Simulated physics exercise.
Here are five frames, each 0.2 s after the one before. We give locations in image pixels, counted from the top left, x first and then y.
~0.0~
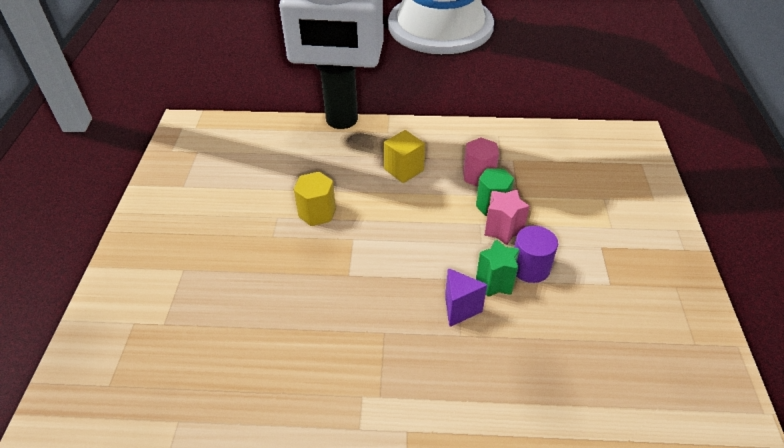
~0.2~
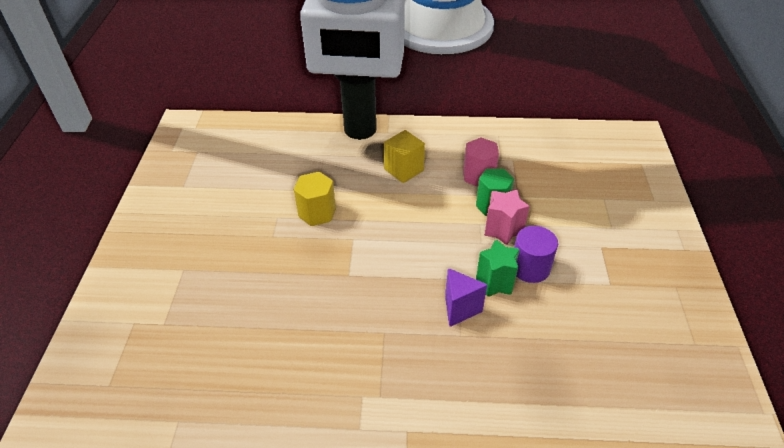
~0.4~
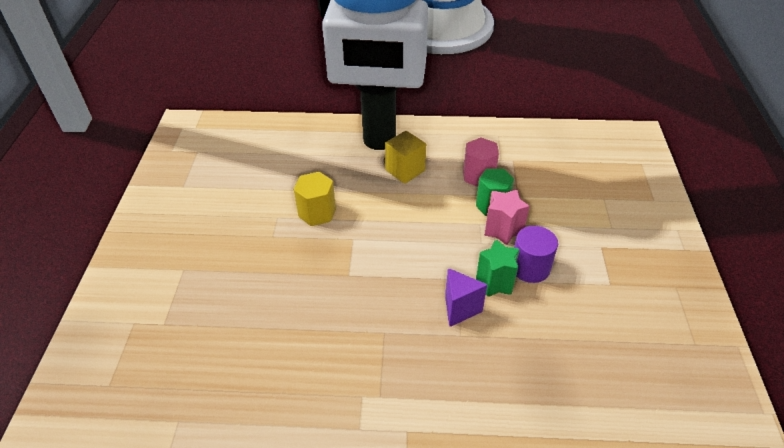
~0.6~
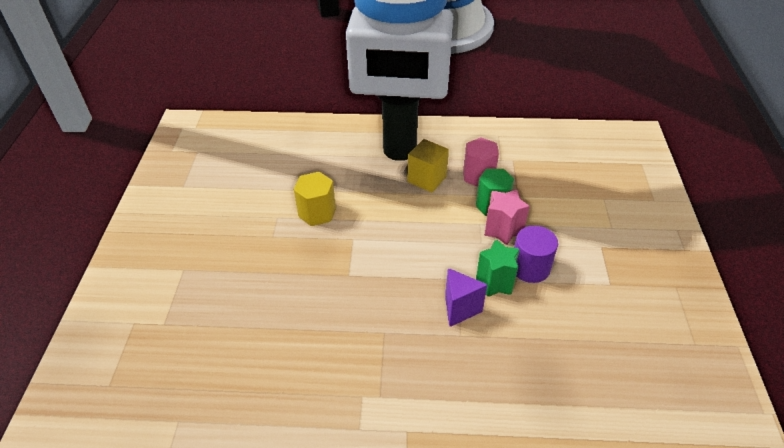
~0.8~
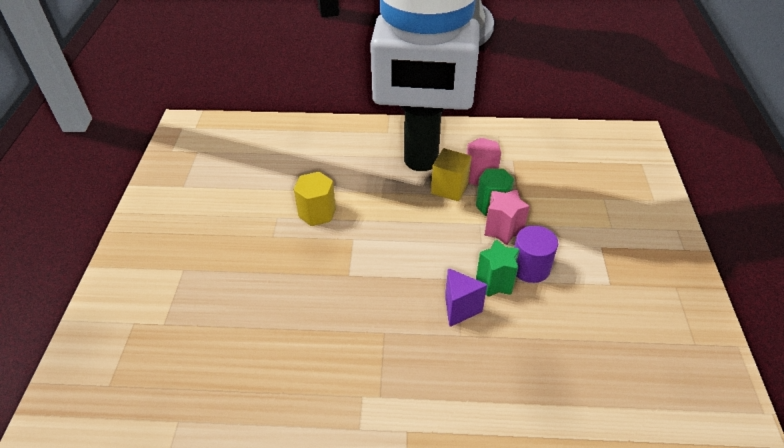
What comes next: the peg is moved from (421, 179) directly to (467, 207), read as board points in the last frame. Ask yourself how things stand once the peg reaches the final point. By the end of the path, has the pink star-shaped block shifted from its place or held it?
It shifts.
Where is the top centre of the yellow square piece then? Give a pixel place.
Top centre: (506, 184).
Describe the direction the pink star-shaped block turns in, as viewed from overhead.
From overhead, the rotation is clockwise.
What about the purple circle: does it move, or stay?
It gets no push and keeps its place.
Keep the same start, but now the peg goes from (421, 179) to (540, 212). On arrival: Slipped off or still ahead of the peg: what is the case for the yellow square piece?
The yellow square piece won't leave the front of the peg.
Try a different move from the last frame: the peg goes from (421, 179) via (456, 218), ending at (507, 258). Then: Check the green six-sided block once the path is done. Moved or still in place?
The push reaches it.
On the path given first. Halfway along, peg (445, 175); yellow square piece (478, 173); pink six-sided block (488, 148), turned 15° anticlockwise; green six-sided block (509, 181), turned 15° anticlockwise.
At the end, peg (469, 189); yellow square piece (506, 184), turned 25° anticlockwise; pink six-sided block (488, 148), turned 15° anticlockwise; green six-sided block (538, 186), turned 30° anticlockwise; pink star-shaped block (521, 210), turned 55° clockwise; purple circle still.
